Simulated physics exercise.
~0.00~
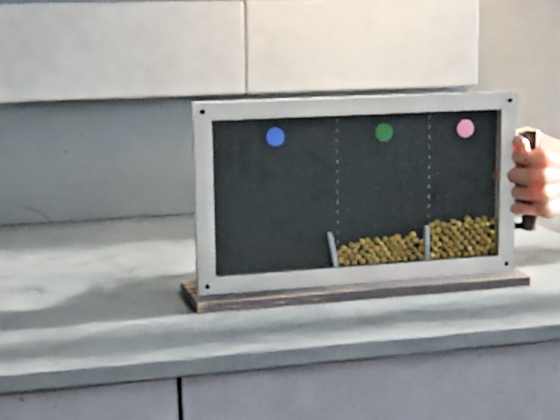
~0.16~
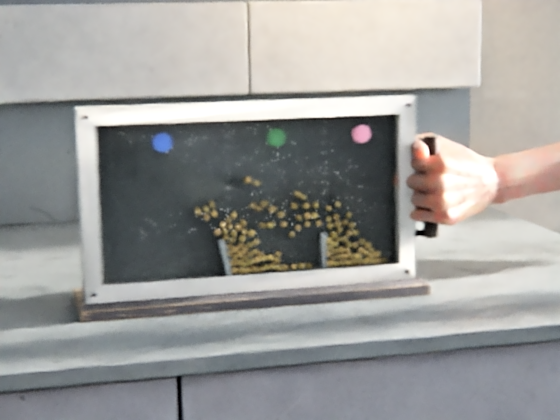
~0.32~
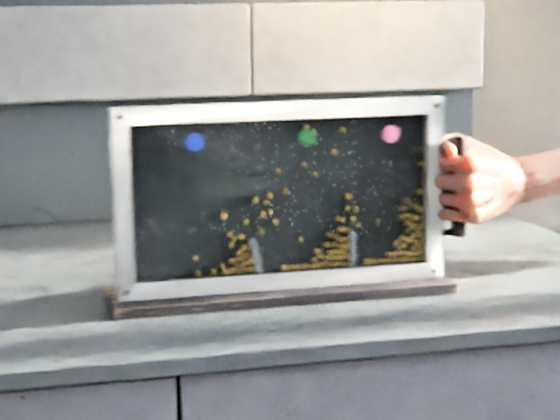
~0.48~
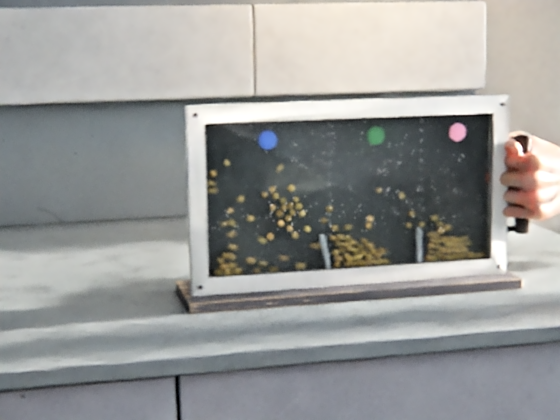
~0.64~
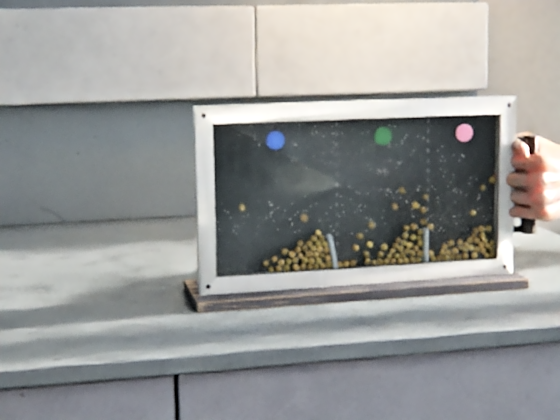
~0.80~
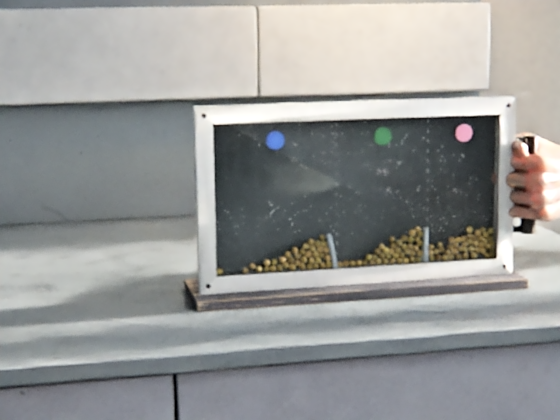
A hand slides a framed case left and back right, scattering chickpeas across three strips.
